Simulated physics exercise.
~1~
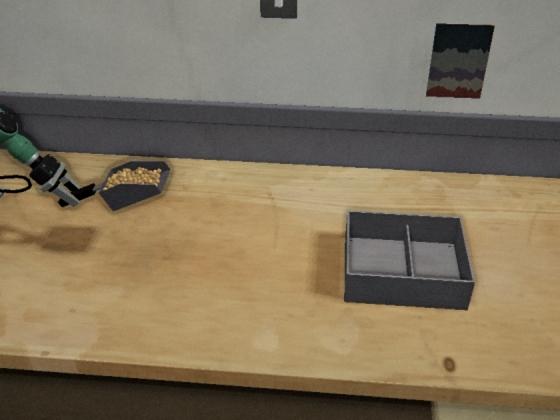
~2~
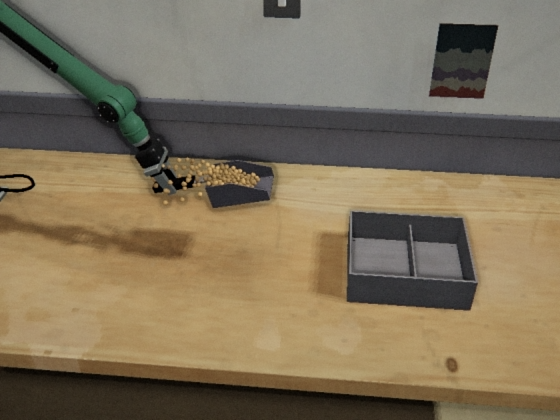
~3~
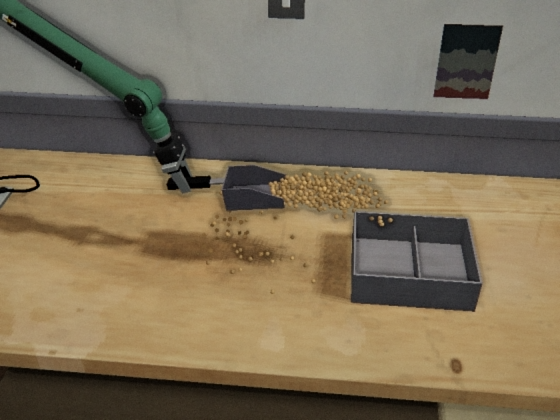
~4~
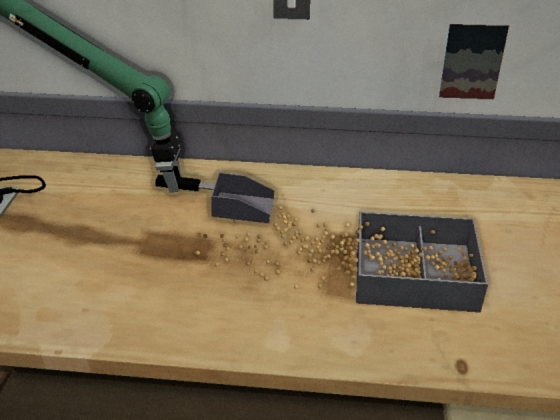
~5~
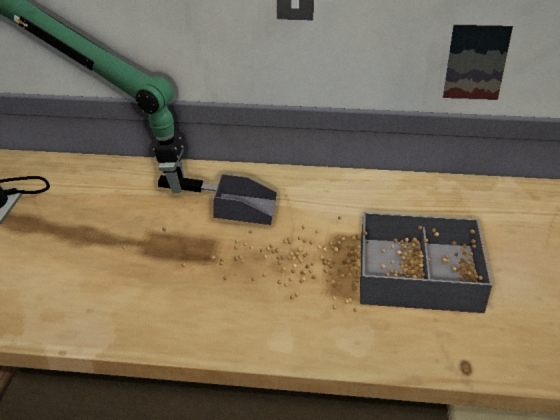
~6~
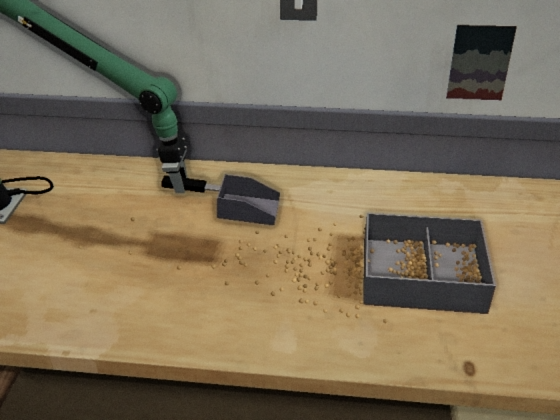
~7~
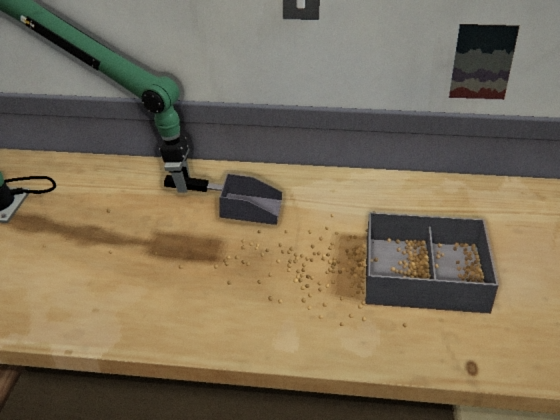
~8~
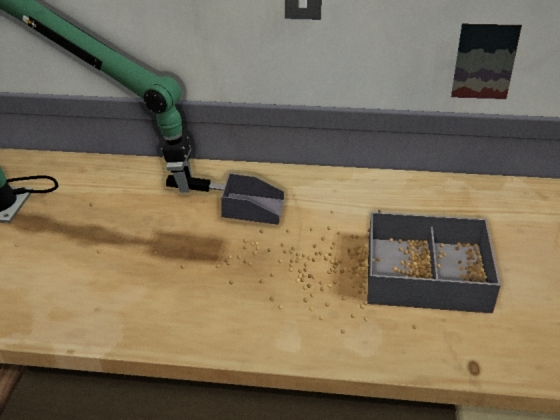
To begin with, a green robot arm at the left holds a dark scoop heaped with small tan chickpeas above a wooden table, with a grey two-part bin to the right. The arm sweeps the scoop to the right, and the load begins to shift and spill. As the scoop slows, the chickpeas fly out ahead of it in a stream toward the bin. The scoop then draws back slightly and stays still, empty, while pieces scatter. Finally, chickpeas lie in both parts of the bin, more in the nearer one, with many strewn across the table.
